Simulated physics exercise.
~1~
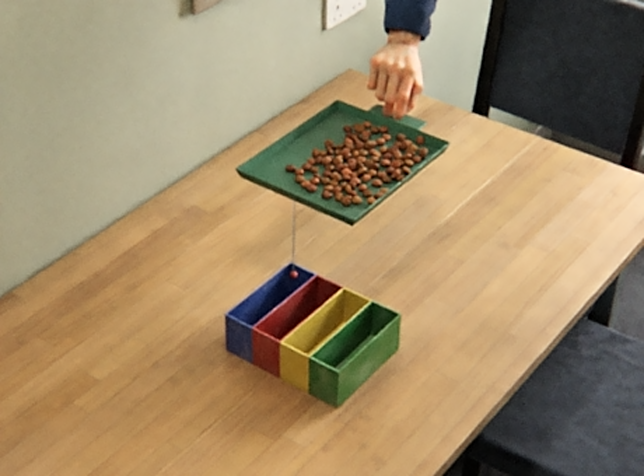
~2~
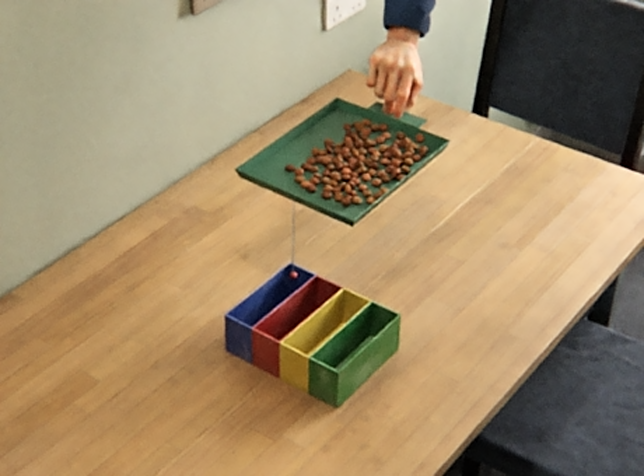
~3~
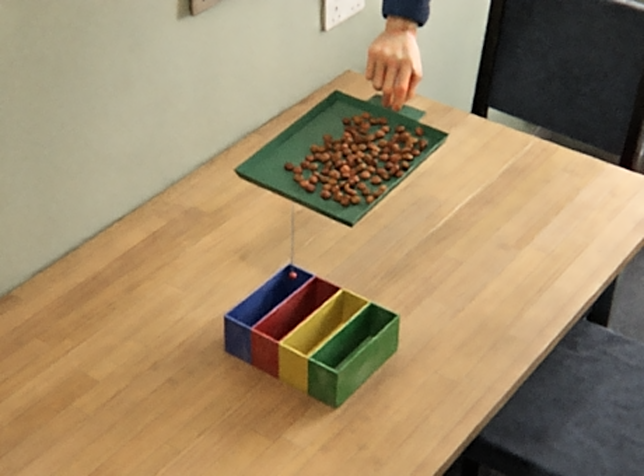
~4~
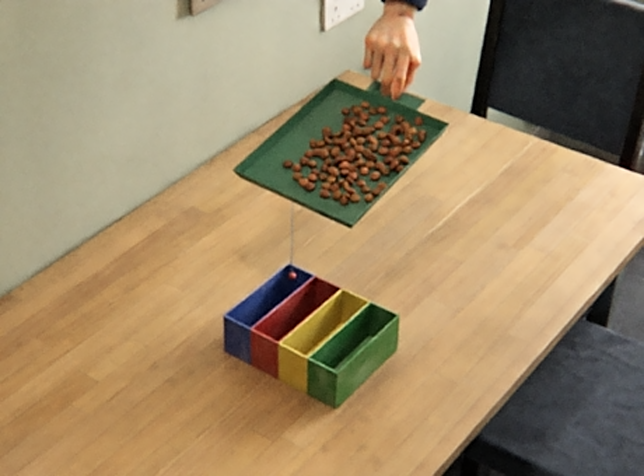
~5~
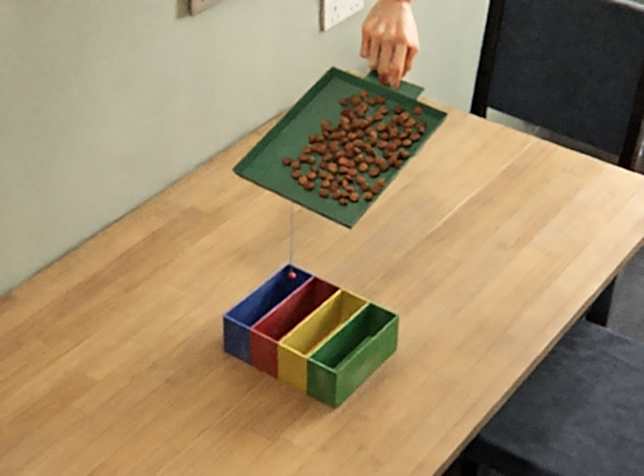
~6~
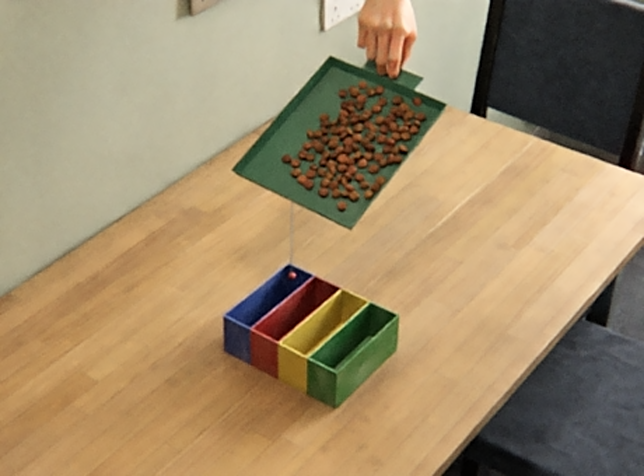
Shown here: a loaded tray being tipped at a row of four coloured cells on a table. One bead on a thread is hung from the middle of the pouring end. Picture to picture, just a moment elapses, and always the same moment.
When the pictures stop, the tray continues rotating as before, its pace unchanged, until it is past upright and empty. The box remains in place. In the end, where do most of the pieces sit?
Most sit in the yellow cell.
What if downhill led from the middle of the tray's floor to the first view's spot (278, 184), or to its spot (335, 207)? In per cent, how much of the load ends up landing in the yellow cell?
Shares: 0 %, then 60 %.
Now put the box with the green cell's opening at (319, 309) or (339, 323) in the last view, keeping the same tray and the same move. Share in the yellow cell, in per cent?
Roughly 20% the first time and 30% the second time.
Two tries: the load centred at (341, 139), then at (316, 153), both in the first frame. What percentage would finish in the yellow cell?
In order, 20 per cent then 20 per cent.
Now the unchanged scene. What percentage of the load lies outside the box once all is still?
Around 10 in a hundred.
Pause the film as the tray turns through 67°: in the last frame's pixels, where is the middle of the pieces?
Close to (314, 208).
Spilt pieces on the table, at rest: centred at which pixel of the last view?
Roughly pixel (210, 328).
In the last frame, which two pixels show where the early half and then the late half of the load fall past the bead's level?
Earlier half at (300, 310), later half at (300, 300).
Soon, tray tipped steeply; about two thirds on the tray; a stray few in the yellow cell; a stray few in the red cell; a stray few in the blue cell; about a quarter falling or outside the box.
A while on, tray tipped past a quarter turn; a stray few on the tray; about a third in the yellow cell; about a quarter in the red cell; about a quarter in the blue cell; a small part in the green cell; a small part falling or outside the box.
Towards the end, tray tipped past a quarter turn; about a third in the yellow cell; about a quarter in the red cell; about a quarter in the blue cell; a small part in the green cell; a small part falling or outside the box.
Finally, tray tipped past a quarter turn; about a third in the yellow cell; about a quarter in the red cell; about a quarter in the blue cell; a small part in the green cell; a small part outside the box.
